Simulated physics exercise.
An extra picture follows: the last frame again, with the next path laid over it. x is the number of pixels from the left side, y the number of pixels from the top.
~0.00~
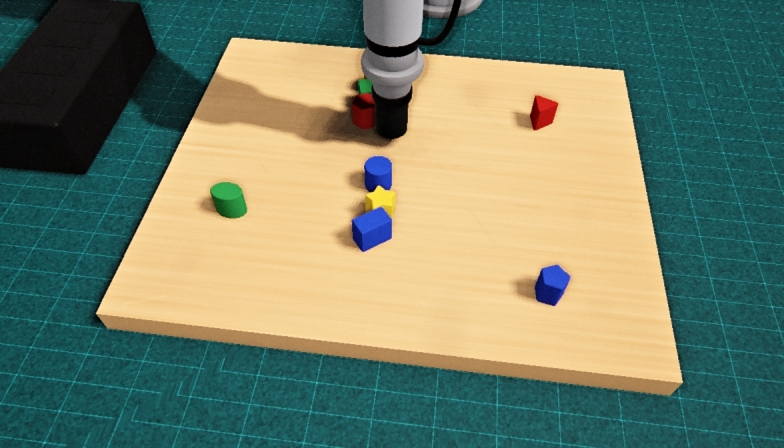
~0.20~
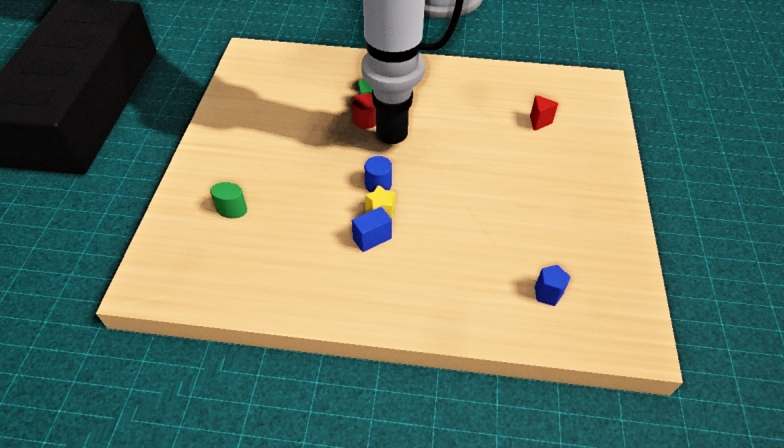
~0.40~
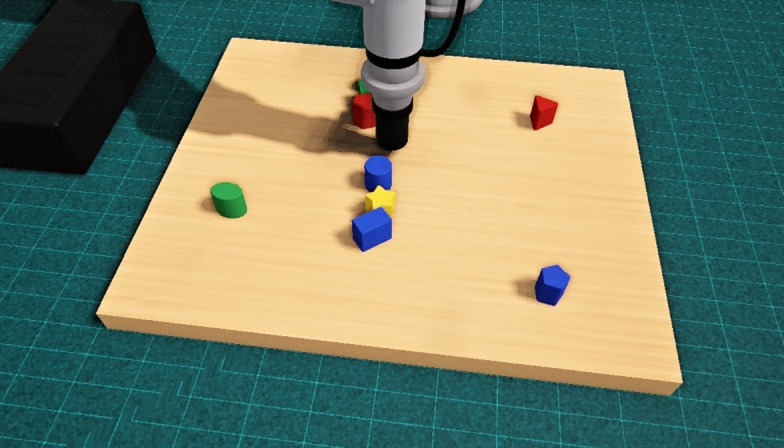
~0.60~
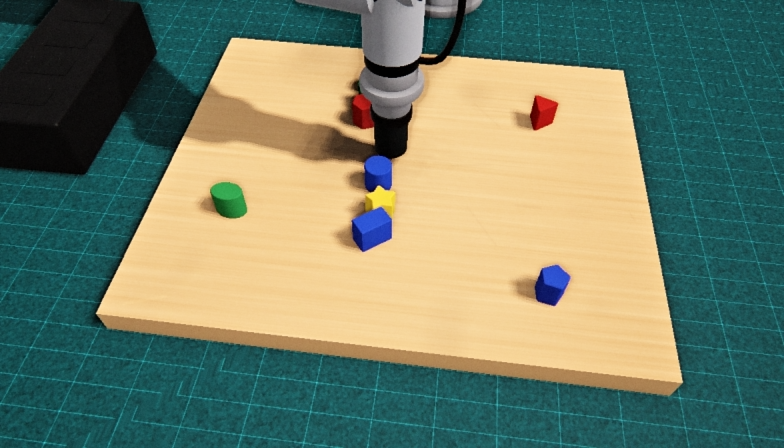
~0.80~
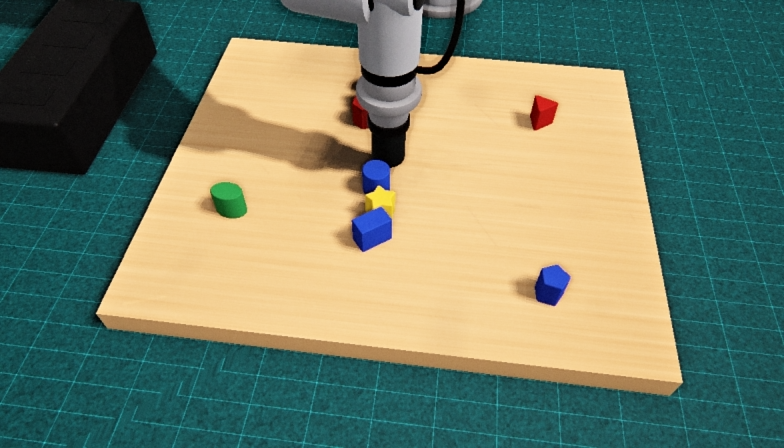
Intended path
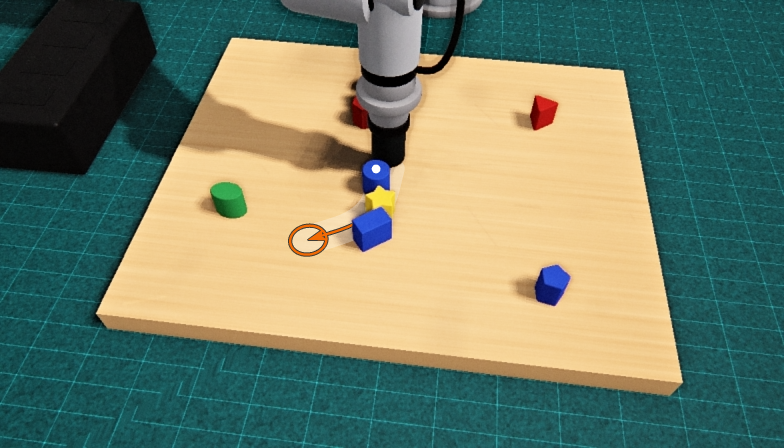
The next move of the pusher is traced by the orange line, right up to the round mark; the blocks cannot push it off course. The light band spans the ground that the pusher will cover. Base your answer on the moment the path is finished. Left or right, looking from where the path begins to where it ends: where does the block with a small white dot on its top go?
It goes right.
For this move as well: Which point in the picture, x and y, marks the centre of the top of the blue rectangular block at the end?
That would be at about pixel (375, 242).
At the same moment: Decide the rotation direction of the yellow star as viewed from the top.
My prediction: CCW.
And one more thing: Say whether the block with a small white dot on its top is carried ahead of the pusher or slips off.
I'm fairly sure the block with a small white dot on its top rides along ahead of the pusher to the very end.
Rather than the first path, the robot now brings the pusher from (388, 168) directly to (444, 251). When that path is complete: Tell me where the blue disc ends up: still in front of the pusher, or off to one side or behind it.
My answer is that the blue disc has slipped off.
The drawn path runs from (388, 168) via (379, 199) and (351, 225), ending at (308, 240); the dot is on the blue disc.
What follows on the original path. One third of the way, pusher at (379, 188); blue rectangular block at (375, 225), turned 25° clockwise; blue disc at (353, 195); yellow star at (381, 203), turned 25° anticlockwise.
Two thirds of the way, pusher at (350, 214); blue rectangular block at (375, 242), turned 25° clockwise; blue disc at (318, 216); yellow star at (374, 221), turned 80° anticlockwise.
At the end, pusher at (306, 229); red hexagonal block not moved; blue rectangular block at (375, 242), turned 25° clockwise; blue disc at (271, 229); yellow star at (374, 221), turned 80° anticlockwise.
